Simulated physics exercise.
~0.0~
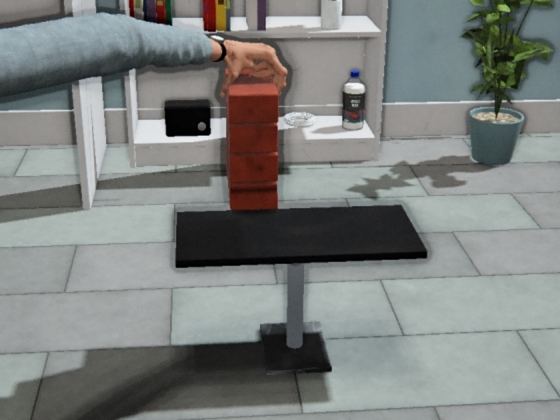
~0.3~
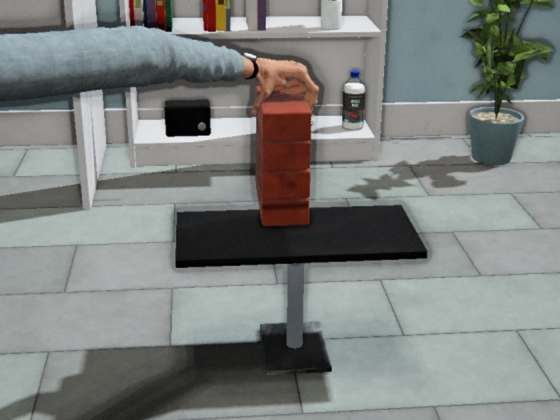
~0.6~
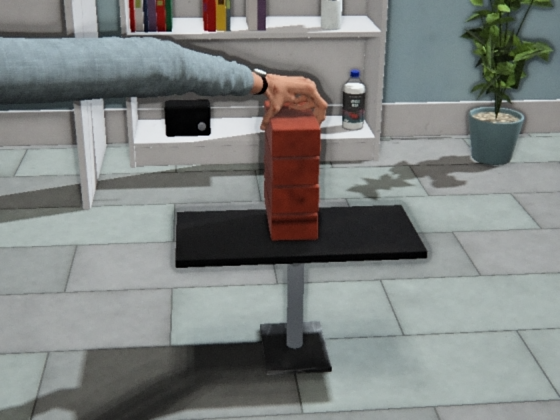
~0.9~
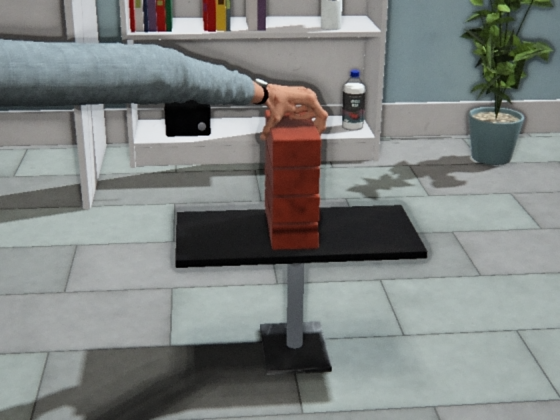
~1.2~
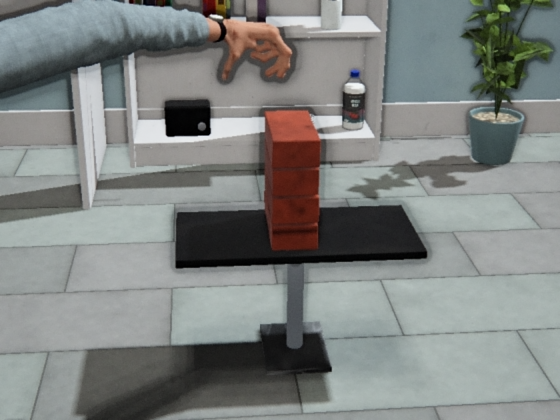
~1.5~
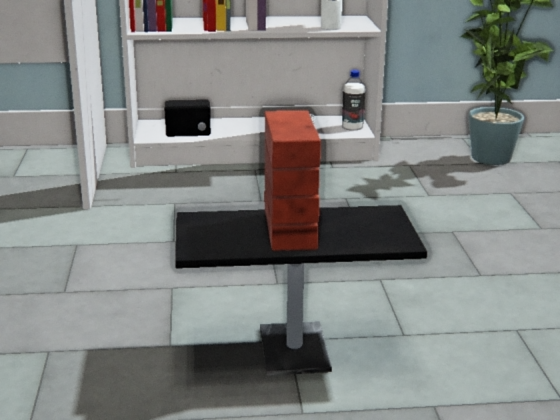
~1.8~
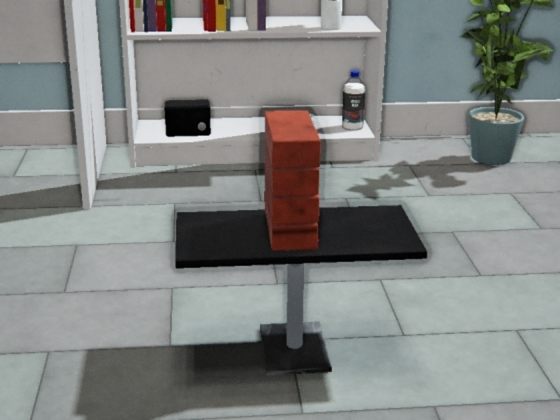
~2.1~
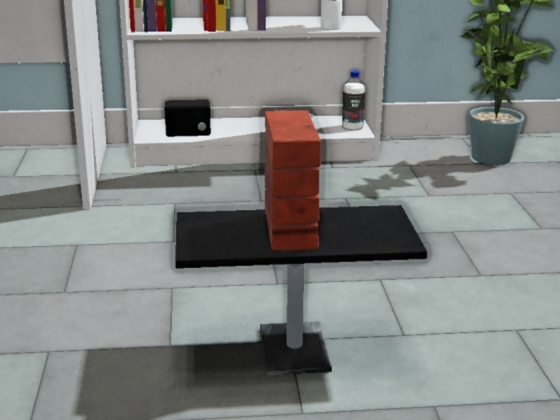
A hand sets a stack of red bricks on a black side table, which stays upright.
